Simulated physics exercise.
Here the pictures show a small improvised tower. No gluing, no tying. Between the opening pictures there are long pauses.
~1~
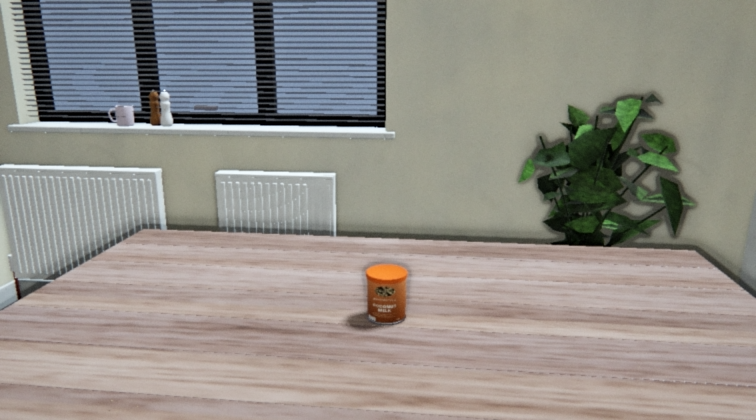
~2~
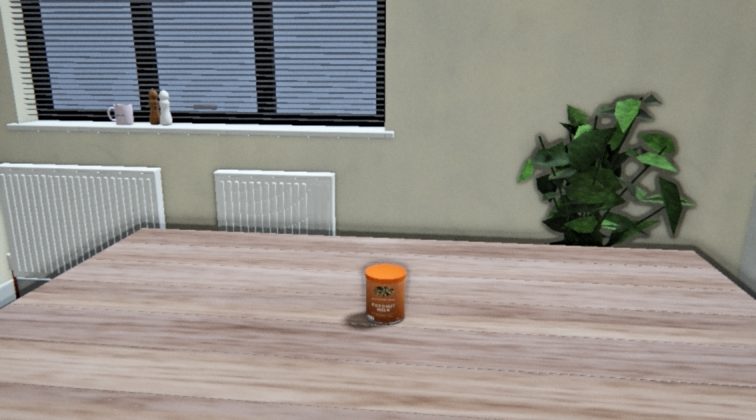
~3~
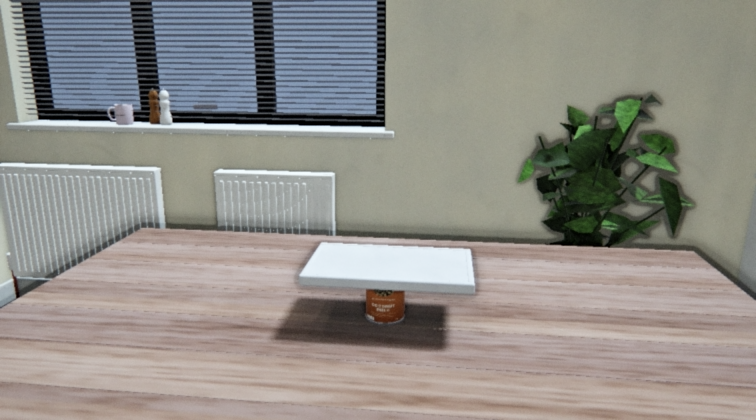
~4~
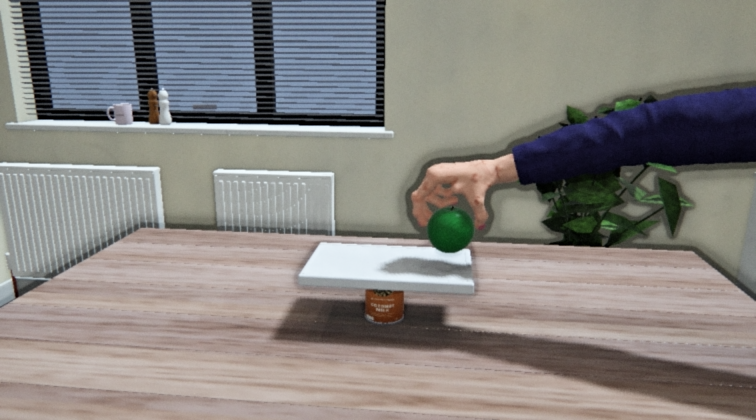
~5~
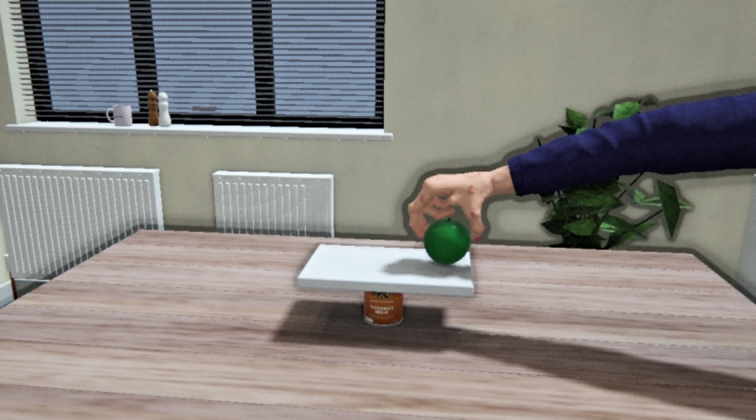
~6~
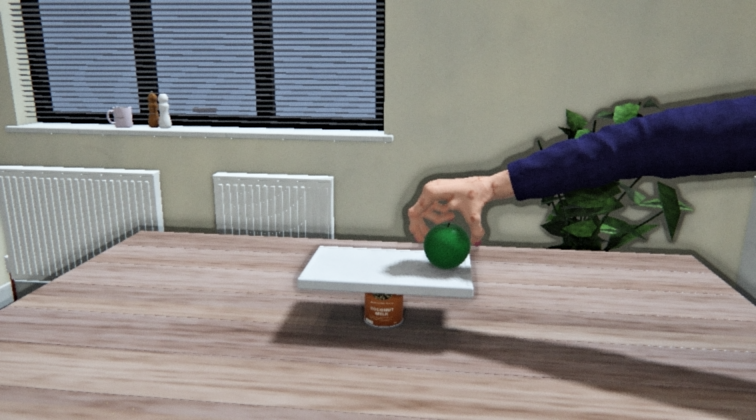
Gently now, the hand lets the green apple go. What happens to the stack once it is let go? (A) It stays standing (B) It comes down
Option B: It comes down.
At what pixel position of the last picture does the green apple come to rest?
About (544, 310).
Then, 0.30 s later than the last frame, green apple now fallen; white lid tilted by 47°.
Then, 0.50 s later than the last frame, white lid tilted by 29°.
Then, 0.60 s later than the last frame, white lid tilted by 27°.
When it is over, fallen, green apple and white lid; orange tin as before. End places, in pixels of the last picture, green apple near (544, 310). The stack loses its balance.
